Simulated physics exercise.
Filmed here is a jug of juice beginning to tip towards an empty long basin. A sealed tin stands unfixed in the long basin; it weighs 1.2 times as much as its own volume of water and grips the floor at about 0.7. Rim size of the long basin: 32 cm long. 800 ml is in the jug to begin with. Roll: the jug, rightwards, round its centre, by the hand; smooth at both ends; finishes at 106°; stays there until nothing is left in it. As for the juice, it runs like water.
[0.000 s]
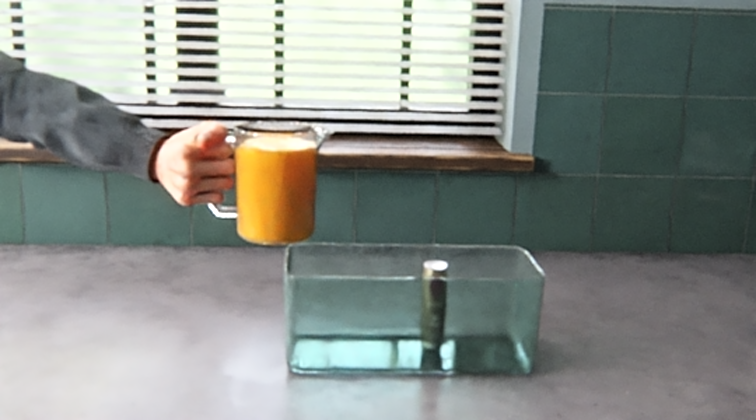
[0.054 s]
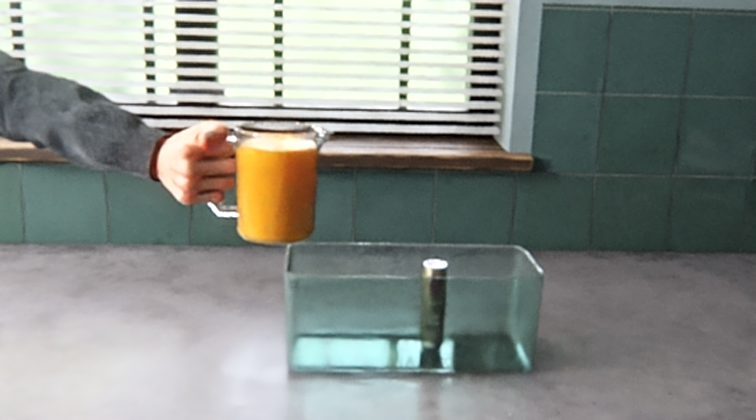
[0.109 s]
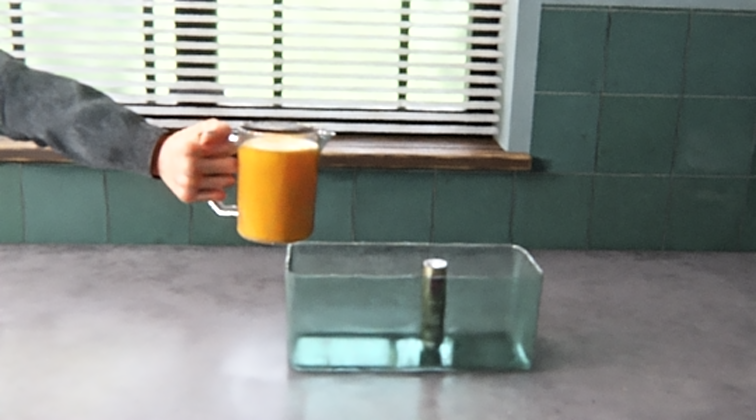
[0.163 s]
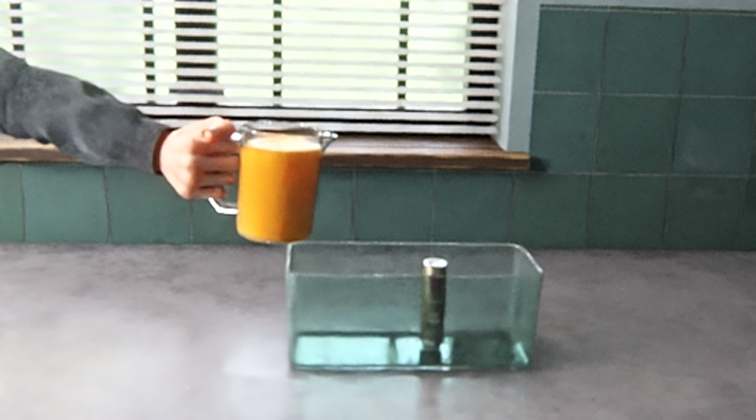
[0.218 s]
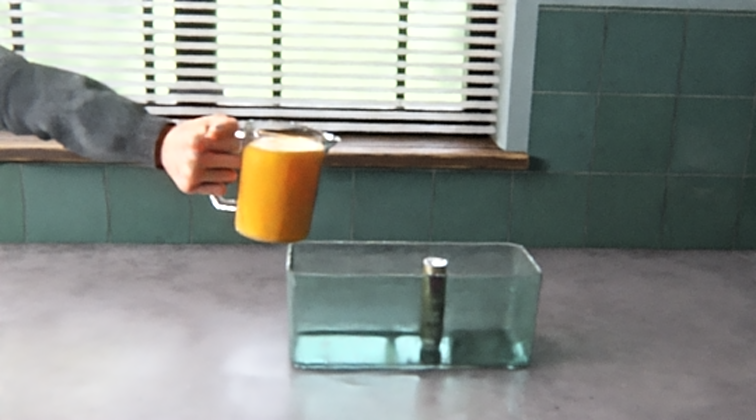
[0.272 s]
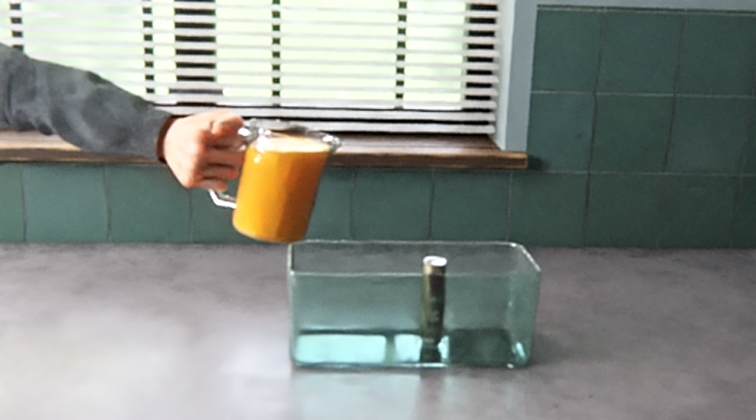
On a grey countertop, a hand slightly tilts a jug of orange juice to the right.
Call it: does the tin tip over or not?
It does not.
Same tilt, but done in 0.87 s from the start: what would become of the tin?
In that case the tin stays vertical.
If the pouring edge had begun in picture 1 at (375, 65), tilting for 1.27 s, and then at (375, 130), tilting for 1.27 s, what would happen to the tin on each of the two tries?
Try 1: Tipped over; try 2: Tipped over.
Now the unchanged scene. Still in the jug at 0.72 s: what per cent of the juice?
Roughly 84 %.
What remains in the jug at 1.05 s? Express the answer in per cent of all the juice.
Roughly 34 percent remains.
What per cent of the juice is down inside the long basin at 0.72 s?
Fraction in basin: Approx. 5%.
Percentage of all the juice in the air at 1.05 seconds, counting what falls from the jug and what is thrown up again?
Near 12 percent.
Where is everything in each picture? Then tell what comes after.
In the first frame, it leans 0°; its right rim is at (333, 131); the juice meets the walls at (238, 143) and (318, 145); the long basin's rim runs from (287, 261) to (535, 264); the tin's top is at (436, 269).
In the second frame, it leans 0°; its right rim is at (334, 131); the juice meets the walls at (239, 143) and (318, 145).
In the third frame, it leans 2°; its right rim is at (335, 133); the juice meets the walls at (240, 143) and (319, 146).
In the fourth frame, it leans 4°; its right rim is at (338, 135); the juice meets the walls at (243, 143) and (322, 146).
In the fifth frame, it leans 8°; its right rim is at (341, 139); the juice meets the walls at (246, 144) and (325, 147).
In the sixth frame, it leans 12°; its right rim is at (344, 143); the juice meets the walls at (248, 145) and (329, 148).
By 0.72 s the tilt is 64° and 84 per cent is still to pour; the tin stands where it began.
By 1.05 s the tilt is 98° and 34 per cent is still to pour; the tin stands where it began.
By 1.40 s the tilt is 106° and 3 per cent is still to pour; the tin stands where it began.
By 1.77 s the tilt is 106° and 0 per cent is still to pour; the tin stands where it began.
At rest the tin stands where it began.
